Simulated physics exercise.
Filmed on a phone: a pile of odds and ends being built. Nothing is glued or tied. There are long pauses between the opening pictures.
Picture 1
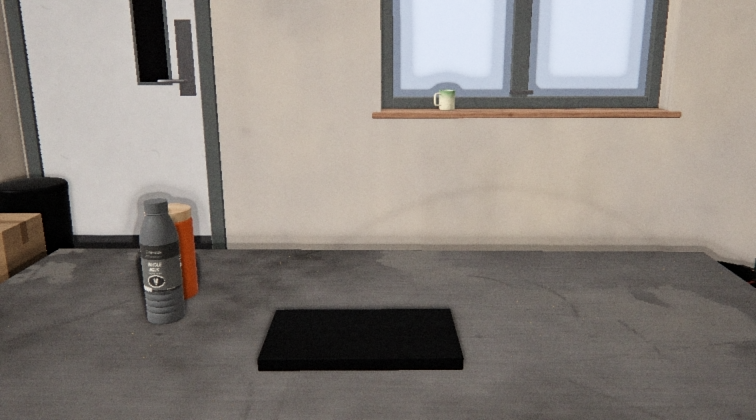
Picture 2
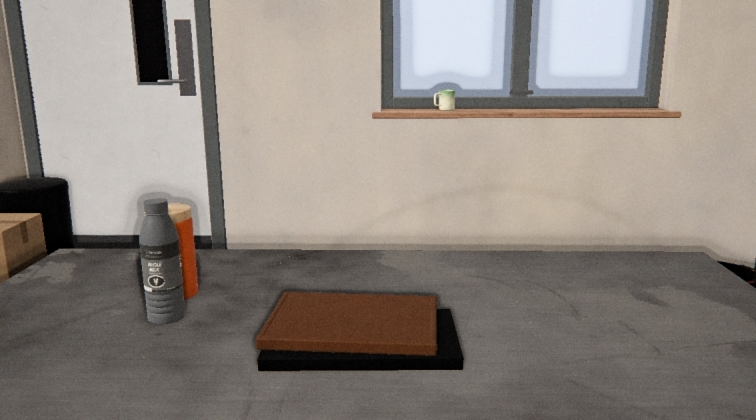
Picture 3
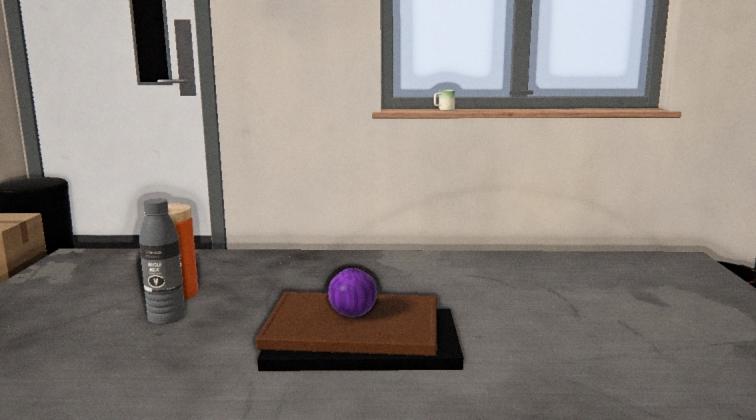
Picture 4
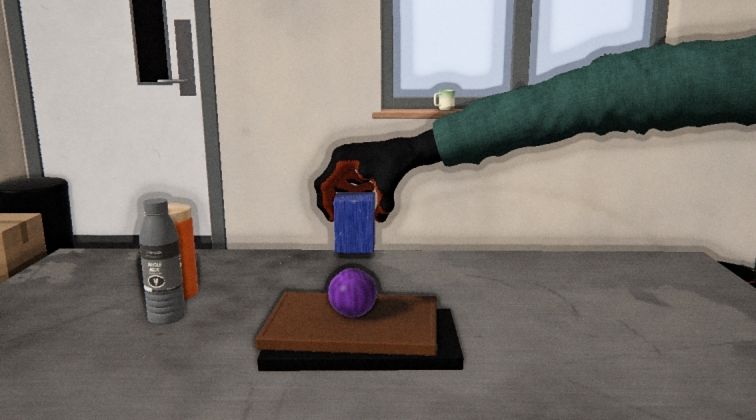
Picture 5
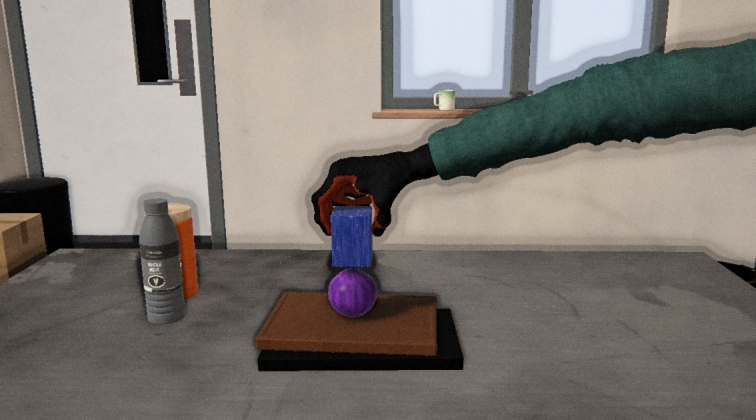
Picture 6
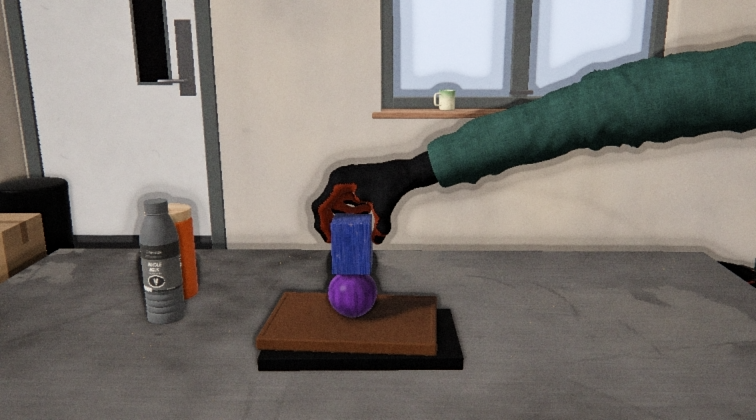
On a grey table by a window, a brown tray appeared on a black slab, then a purple onion on top, and a gloved hand lowered a blue block onto the onion.
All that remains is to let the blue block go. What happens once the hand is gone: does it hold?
Here the pile loses its balance.
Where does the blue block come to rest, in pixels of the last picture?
Near (504, 324).
Then, 0.70 s later than the last frame, blue block now fallen.
Then, 0.90 s later than the last frame, things are still on the move.
When it is over, fallen, blue block; the other 5 as before. End places, in pixels of the last picture, blue block near (504, 324). The pile comes apart.
